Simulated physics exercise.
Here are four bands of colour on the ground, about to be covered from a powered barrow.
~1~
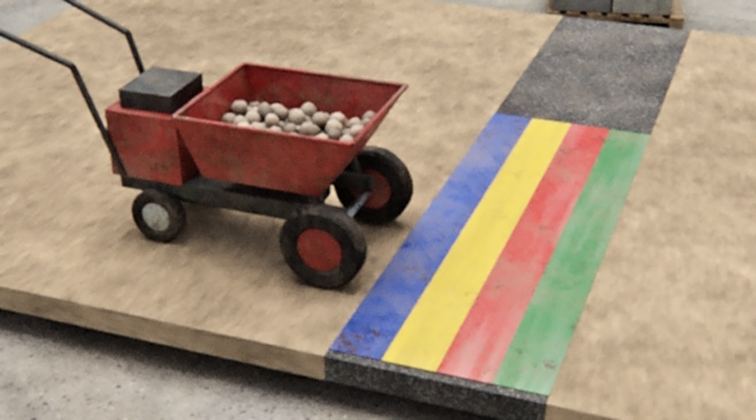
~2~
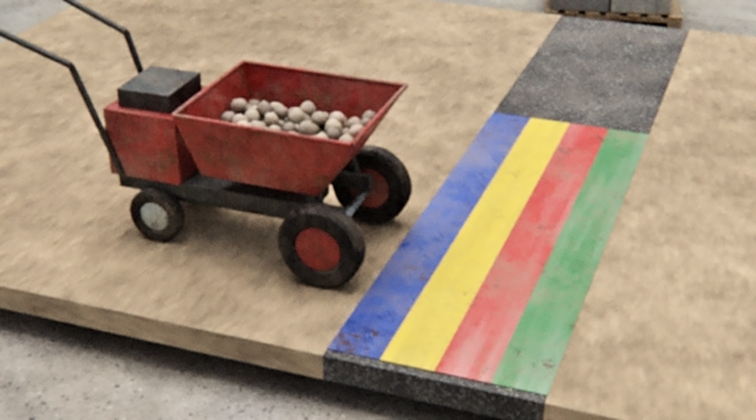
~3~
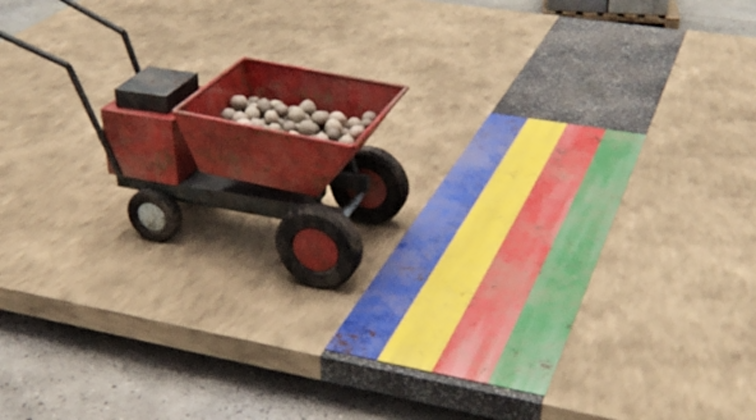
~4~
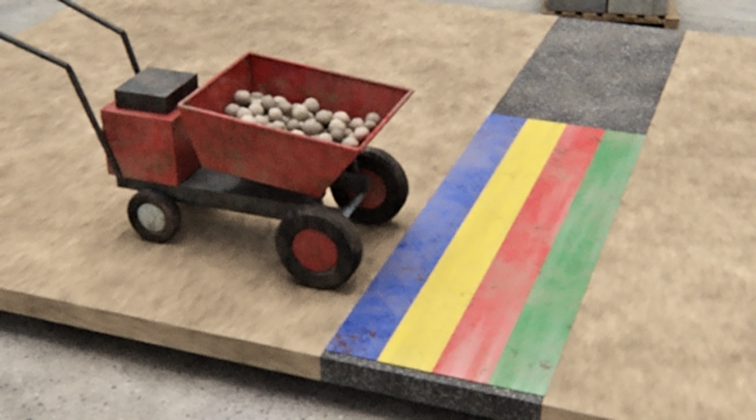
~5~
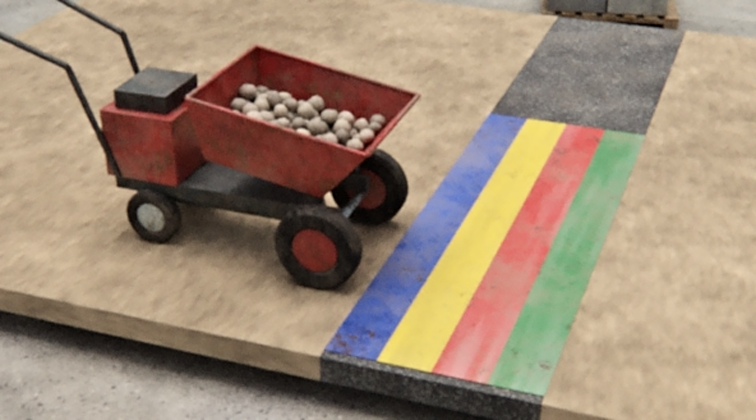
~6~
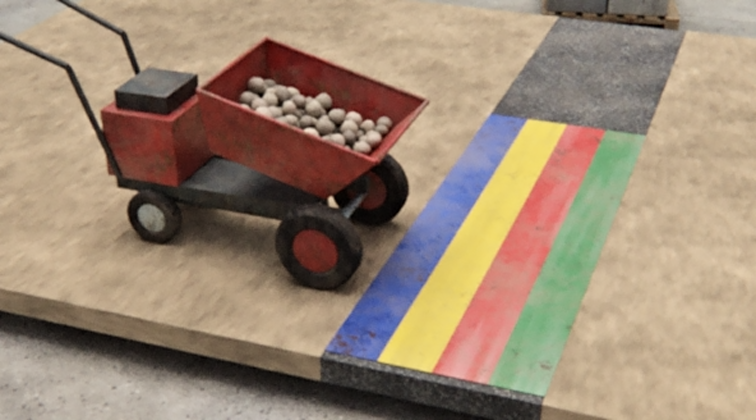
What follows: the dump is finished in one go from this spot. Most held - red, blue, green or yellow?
Red holds the most.
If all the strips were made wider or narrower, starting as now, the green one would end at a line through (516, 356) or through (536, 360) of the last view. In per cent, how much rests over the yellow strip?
10 and 10 percent, roughly.
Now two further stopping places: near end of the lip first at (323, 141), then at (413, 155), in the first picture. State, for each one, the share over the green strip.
0 and 40 in a hundred, in that order.
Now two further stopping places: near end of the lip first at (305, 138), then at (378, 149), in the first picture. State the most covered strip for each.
Place one - the yellow one; place two - the red strip.
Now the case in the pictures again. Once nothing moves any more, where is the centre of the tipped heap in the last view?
The centre settles at about (503, 270).
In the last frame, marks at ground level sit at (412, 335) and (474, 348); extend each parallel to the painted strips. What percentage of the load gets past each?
Estimate: 70 %, then 30 %.
Shortly afterwards, skip tipped steeply; the whole lot in the skip.
Next, skip tipped right over; all but a few in the skip; only a few over the yellow strip; a little over the red strip.
Some moments later, skip tipped right over; near a third in the skip; near a quarter over the yellow strip; near a third over the red strip; a little over the green strip; only a few off the paint.
In the end, skip tipped right over; near a quarter in the skip; none at all over the blue strip; near a quarter over the yellow strip; near a third over the red strip; a little over the green strip; only a few off the paint.
